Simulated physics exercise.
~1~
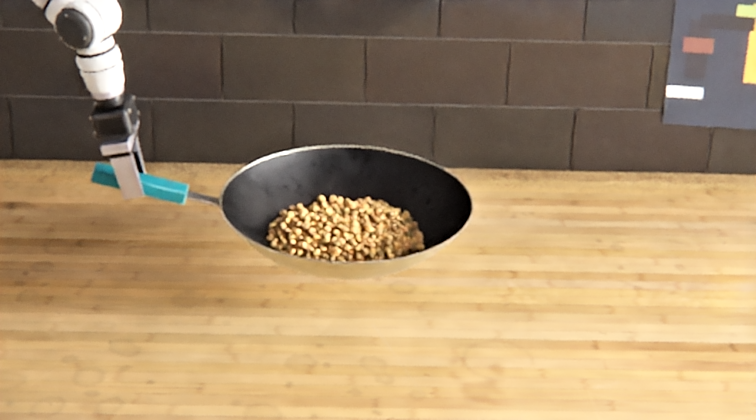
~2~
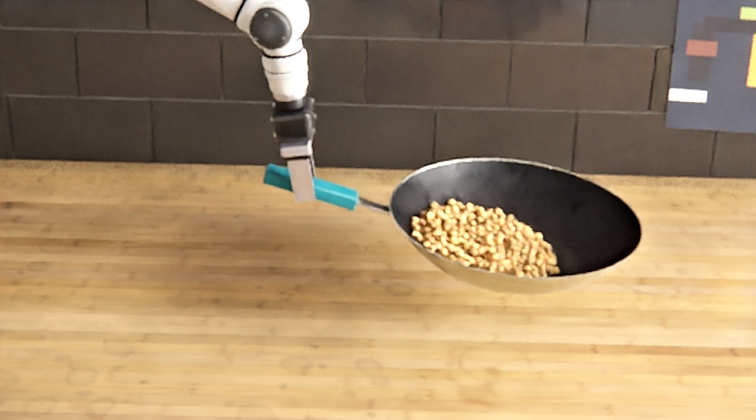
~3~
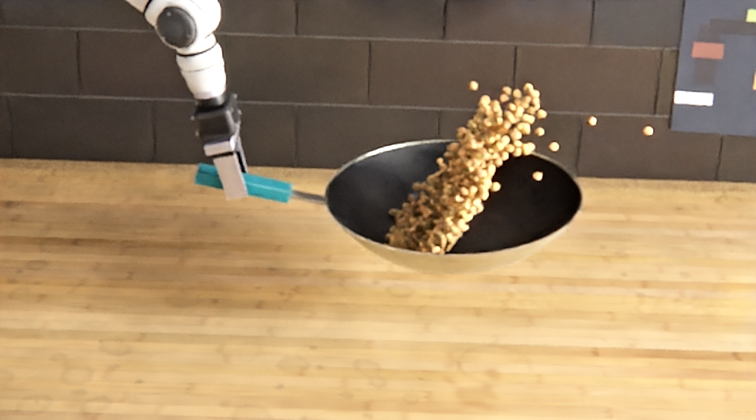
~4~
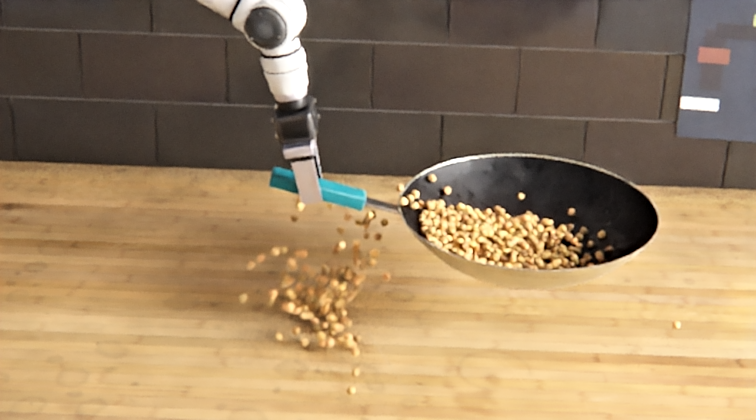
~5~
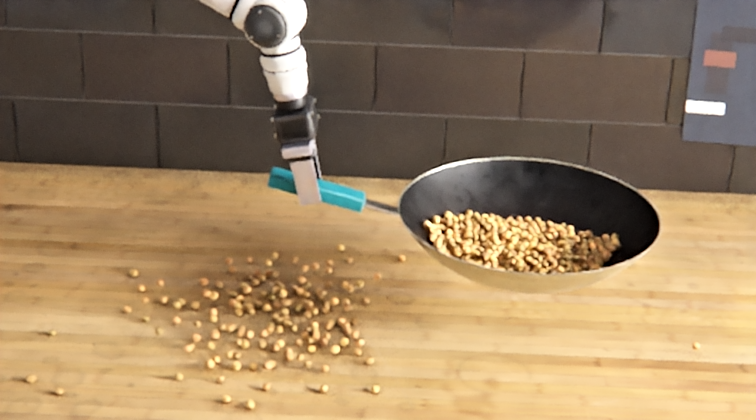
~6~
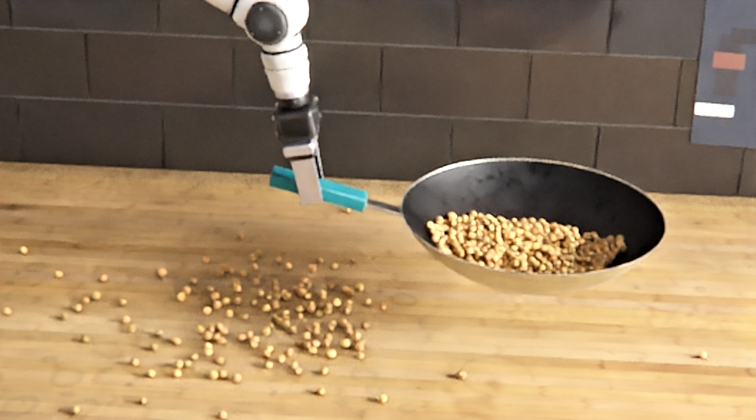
A robot arm holding a black wok of chickpeas by its teal handle swung it right, jerked it back left so they flew up, then moved right again, spilling many across the wooden counter while most stayed in the wok.
